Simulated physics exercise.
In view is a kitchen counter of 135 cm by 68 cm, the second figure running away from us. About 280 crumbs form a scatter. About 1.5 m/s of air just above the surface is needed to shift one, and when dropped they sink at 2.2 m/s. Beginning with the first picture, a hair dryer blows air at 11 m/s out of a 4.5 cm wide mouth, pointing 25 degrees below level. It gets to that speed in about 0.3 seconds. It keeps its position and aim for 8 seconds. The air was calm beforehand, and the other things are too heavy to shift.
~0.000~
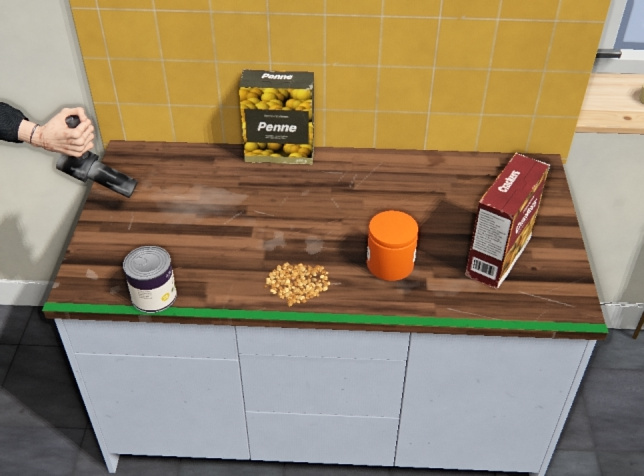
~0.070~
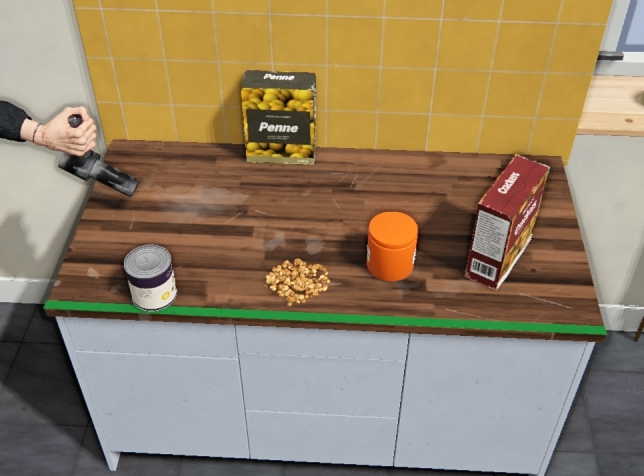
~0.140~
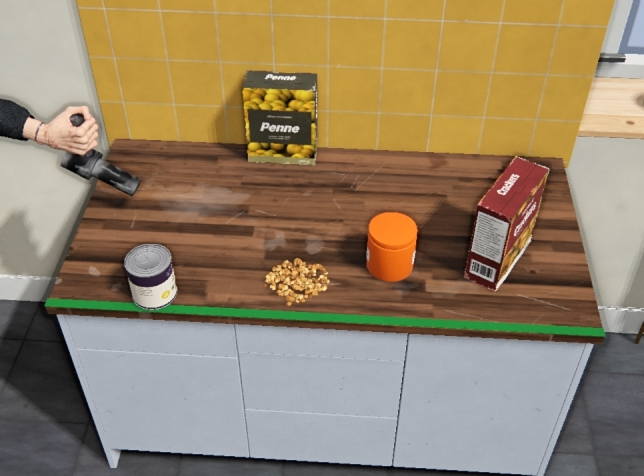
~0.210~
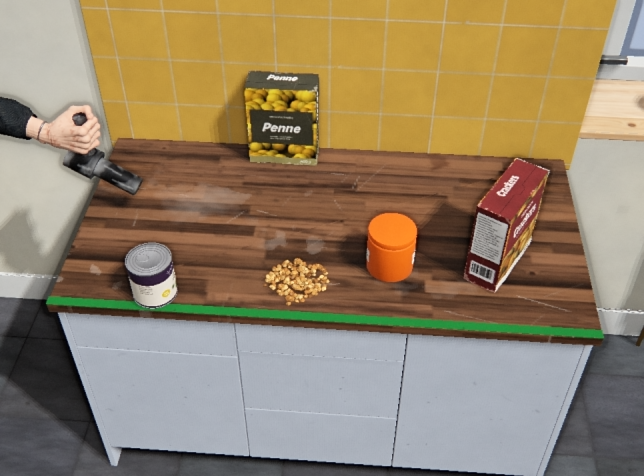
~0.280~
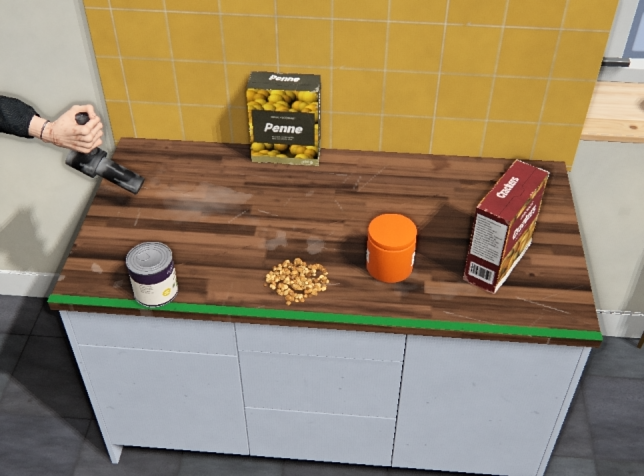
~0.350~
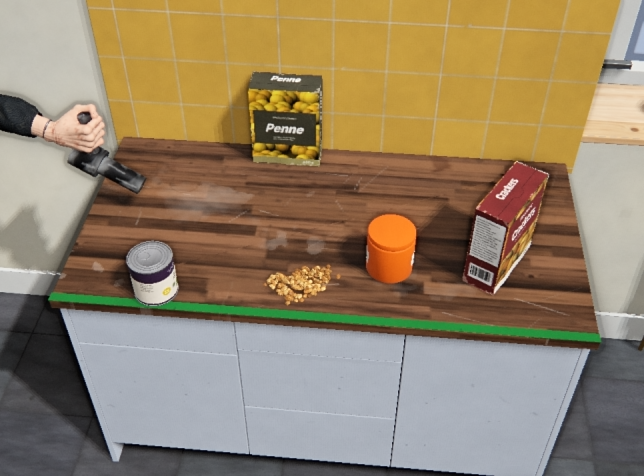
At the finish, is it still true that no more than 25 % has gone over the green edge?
No, more than that has gone.
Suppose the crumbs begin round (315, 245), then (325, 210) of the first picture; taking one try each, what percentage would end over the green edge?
Roughly 50 %, then 0 %.
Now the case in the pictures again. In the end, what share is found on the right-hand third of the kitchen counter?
Something close to 4 % ends up there.
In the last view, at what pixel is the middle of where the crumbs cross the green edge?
Near (396, 327).
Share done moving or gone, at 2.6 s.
I reckon around 100 per cent.
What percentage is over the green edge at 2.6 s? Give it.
100 %.
After 1.6 s the count stands so, 96 % are over the green edge.
After 2.6 s the count stands so, 96 % are over the green edge.
After 4.4 s the count stands so, 96 % are over the green edge.
After 8.0 s, at the end, 96 % are over the green edge.
